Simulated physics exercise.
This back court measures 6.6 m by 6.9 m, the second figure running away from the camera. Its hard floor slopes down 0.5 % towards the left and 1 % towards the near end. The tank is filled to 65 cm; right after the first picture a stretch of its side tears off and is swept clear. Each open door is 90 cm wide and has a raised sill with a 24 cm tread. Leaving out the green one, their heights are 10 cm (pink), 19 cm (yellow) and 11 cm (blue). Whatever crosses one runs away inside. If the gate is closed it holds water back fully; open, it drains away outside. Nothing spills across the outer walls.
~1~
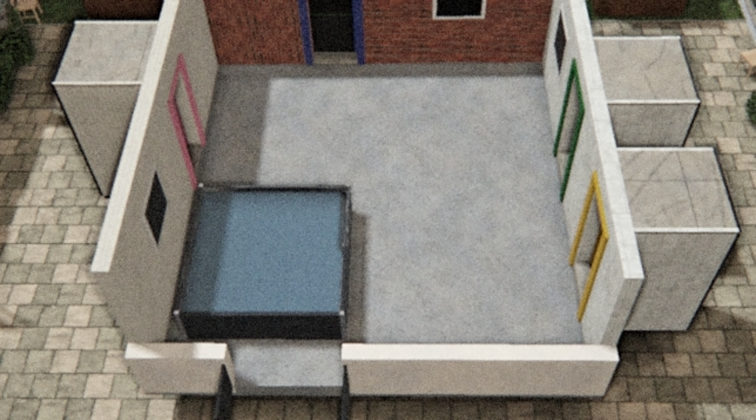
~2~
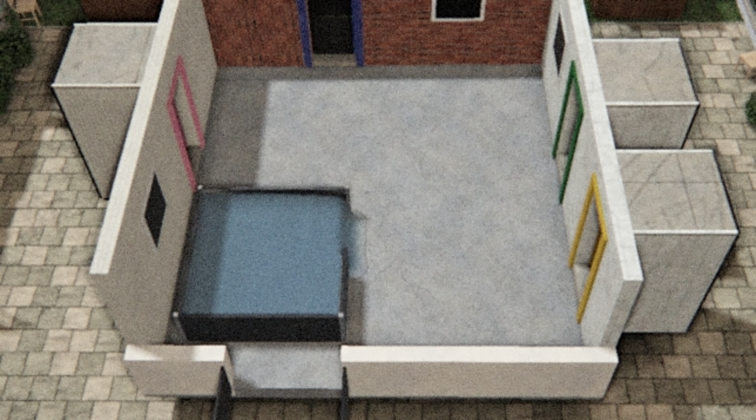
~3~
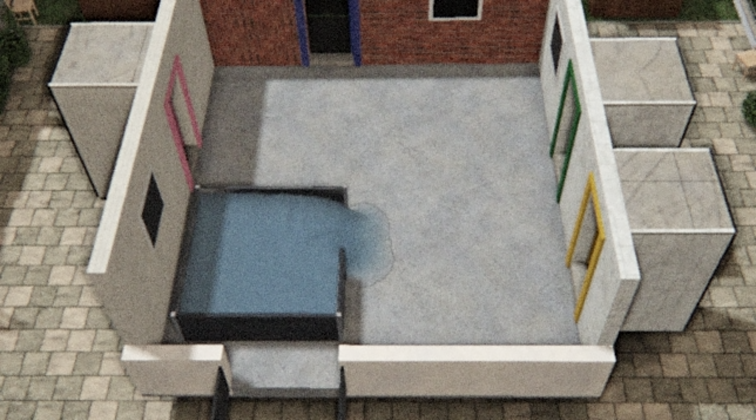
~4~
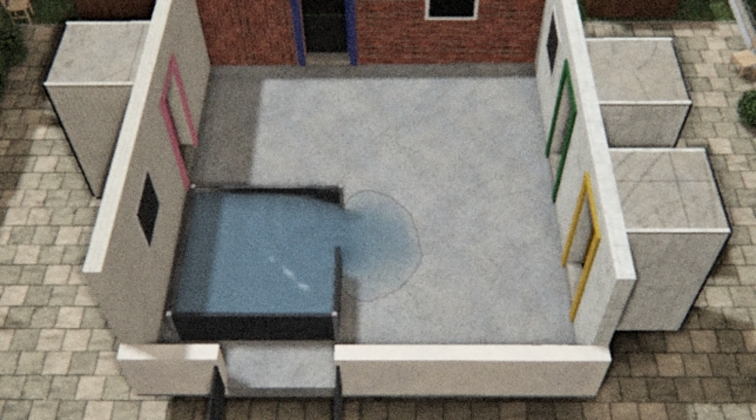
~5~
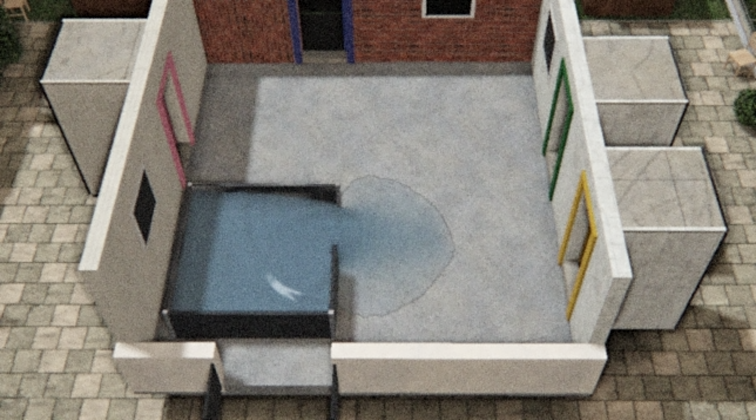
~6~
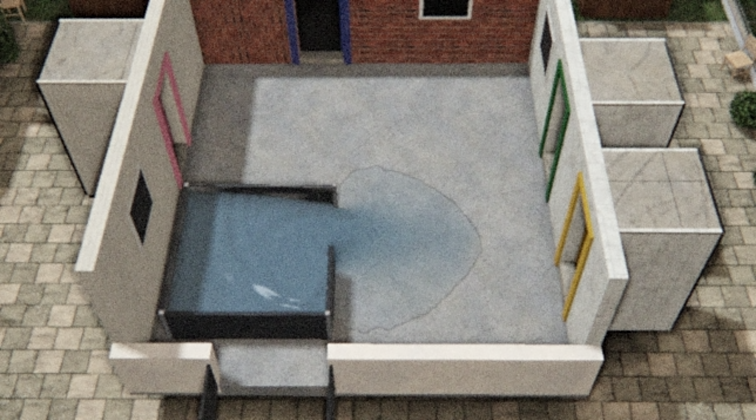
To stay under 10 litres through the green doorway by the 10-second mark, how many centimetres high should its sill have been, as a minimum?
At least 20 cm or so.
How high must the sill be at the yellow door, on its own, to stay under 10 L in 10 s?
About 21 cm at yellow.
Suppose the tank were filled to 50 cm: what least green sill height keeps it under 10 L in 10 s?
Some 14.5 cm.
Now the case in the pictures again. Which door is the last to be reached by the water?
Last comes the pink one.
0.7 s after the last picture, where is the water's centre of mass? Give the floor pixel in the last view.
Around (295, 265).
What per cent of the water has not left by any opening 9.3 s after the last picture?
About 94 per cent.
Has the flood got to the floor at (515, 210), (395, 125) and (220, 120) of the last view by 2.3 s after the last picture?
In turn: Wet, wet, still dry.
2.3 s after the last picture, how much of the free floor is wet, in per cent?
About 50 per cent.
Then, 0.7 s after the last picture water covers 30 % of the floor, deepest (35 cm) near (348, 229); it has not reached the green door.
Then, 2.3 s after the last picture water covers 50 % of the floor, deepest (34 cm) near (566, 372); 23 cm at the green door, 10 litres in over its 19 cm sill.
Then, 9.3 s after the last picture water covers 95 % of the floor, deepest (16 cm) near (166, 264); 9 cm at the green door, 15 litres in over its 19 cm sill.
At the green door as built, the water peaked near 25 cm, 1.7 s after the last picture.
With a sill of 18.5 cm, 18 litres would have come in within the 10 s; with 21.5 cm, 4 litres. So under 10 litres takes about 20 cm.
